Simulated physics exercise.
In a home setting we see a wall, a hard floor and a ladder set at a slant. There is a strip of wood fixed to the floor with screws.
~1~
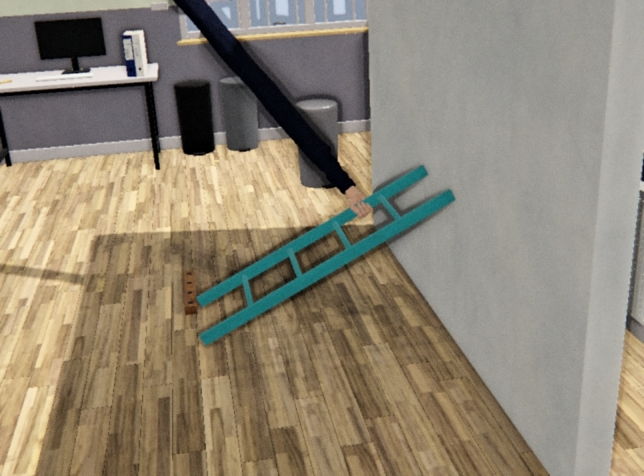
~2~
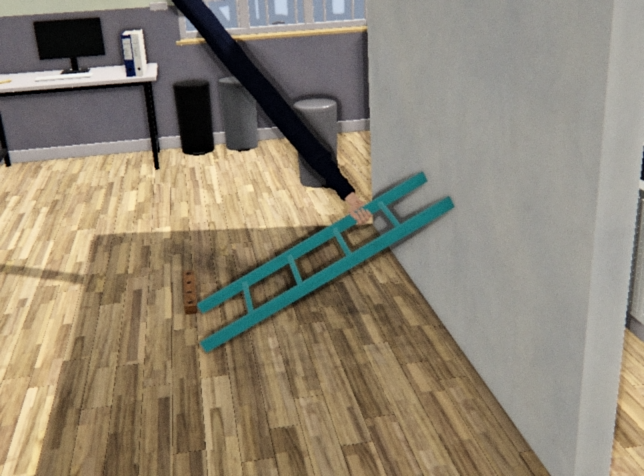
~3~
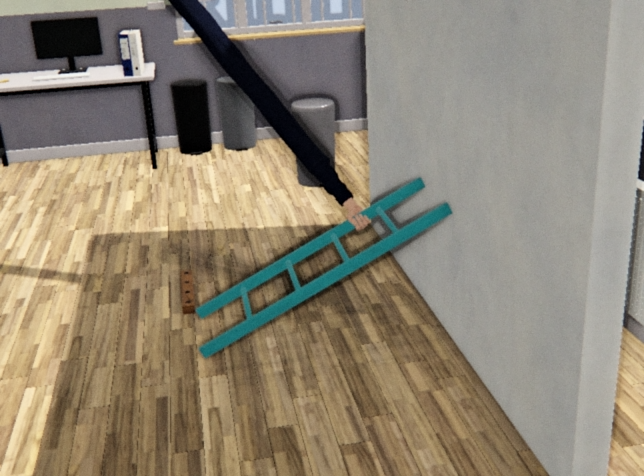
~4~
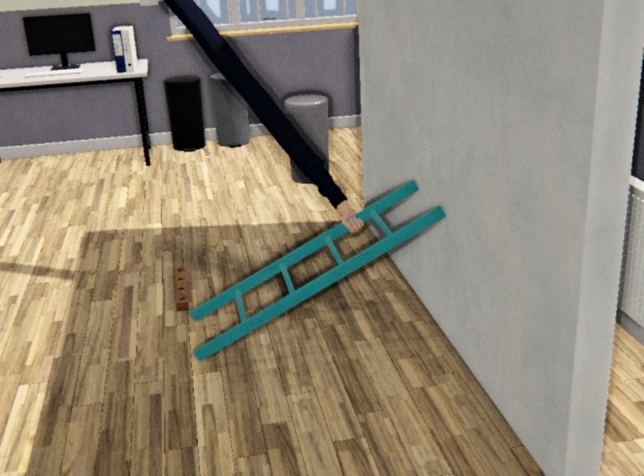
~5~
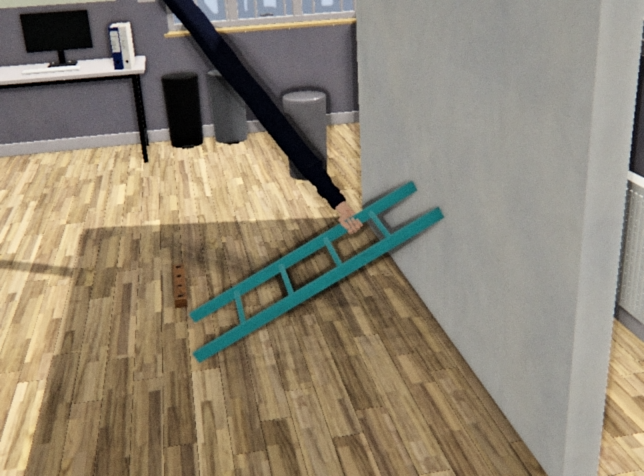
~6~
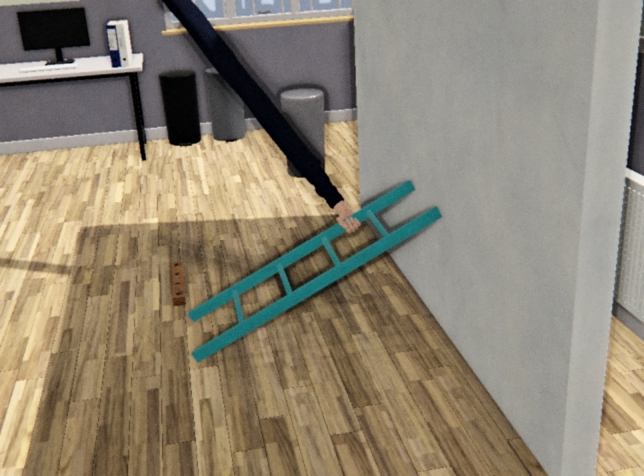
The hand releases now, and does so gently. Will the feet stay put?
No.
Then, 0.26 s on from there, turquoise ladder turned 11° from its first pose near (302, 290).
Then, 0.40 s on from there, turquoise ladder turned 26° from its first pose near (296, 319).
In the end, the turquoise ladder slides out and falls, near (295, 322).
